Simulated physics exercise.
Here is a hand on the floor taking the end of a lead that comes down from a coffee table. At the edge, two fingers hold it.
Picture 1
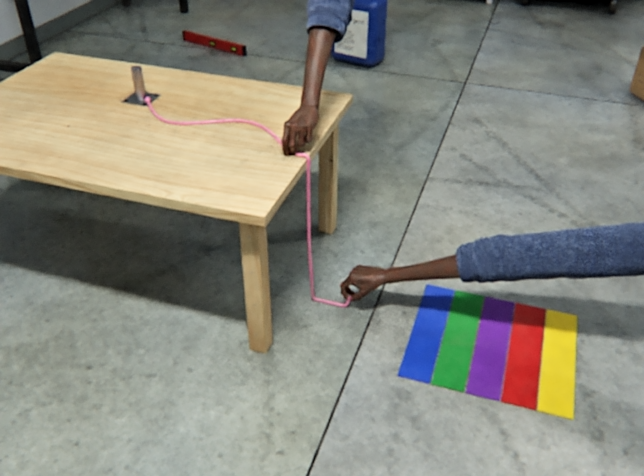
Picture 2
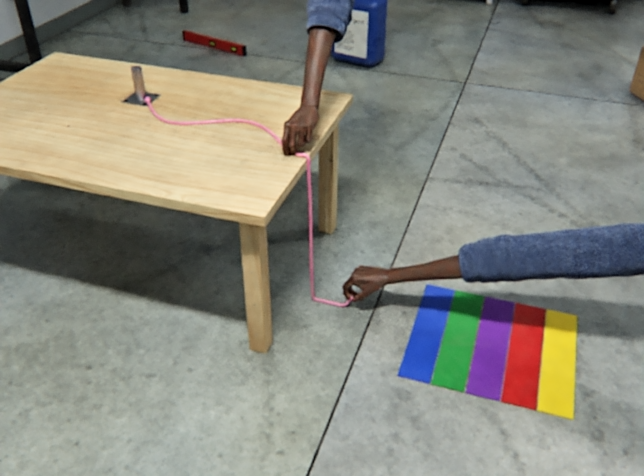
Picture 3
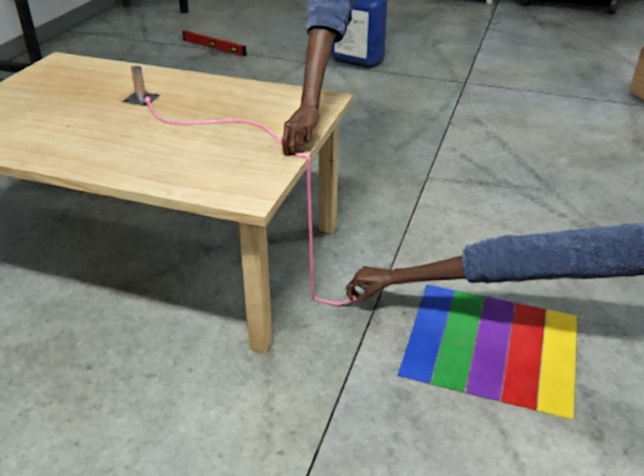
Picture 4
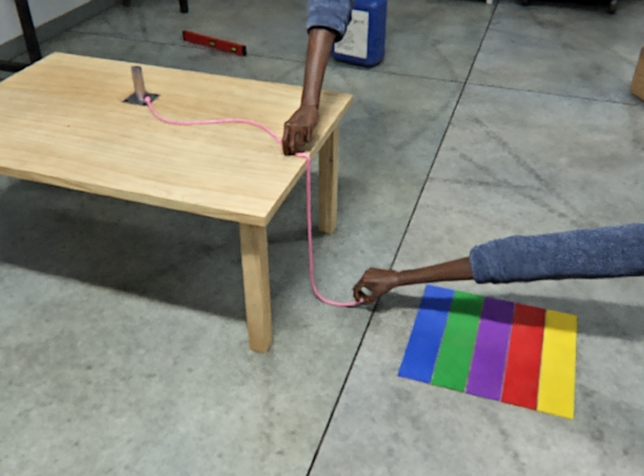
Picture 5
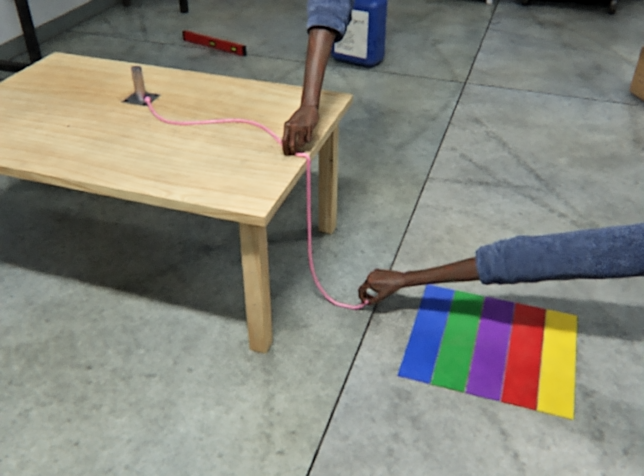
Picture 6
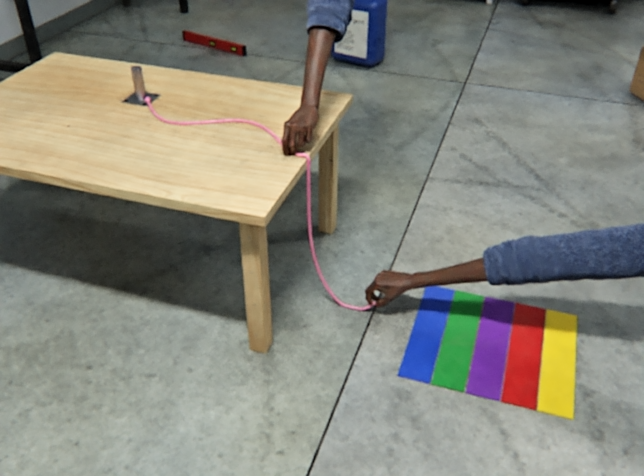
A hand held a pink cord at the edge of a wooden table while another hand, low by the floor, slowly drew its end a little to the right, near a mat of coloured stripes.
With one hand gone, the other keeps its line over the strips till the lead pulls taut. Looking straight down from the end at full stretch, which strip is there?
The purple strip is there.
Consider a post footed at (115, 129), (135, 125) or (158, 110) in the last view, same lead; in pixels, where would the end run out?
In pixels, the answers are (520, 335), (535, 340) and (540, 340).
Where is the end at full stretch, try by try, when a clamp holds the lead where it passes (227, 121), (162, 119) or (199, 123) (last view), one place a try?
It would sit near (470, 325) the first time, (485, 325) the second and (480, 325) the third.
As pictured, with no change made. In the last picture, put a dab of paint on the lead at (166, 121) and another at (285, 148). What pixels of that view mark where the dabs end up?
(191, 112) and (317, 156).
Soon after, end near (443, 318); over blue.
Then, end near (478, 326); over green.
At full stretch, end near (498, 330); over purple. The end stops over the purple strip.
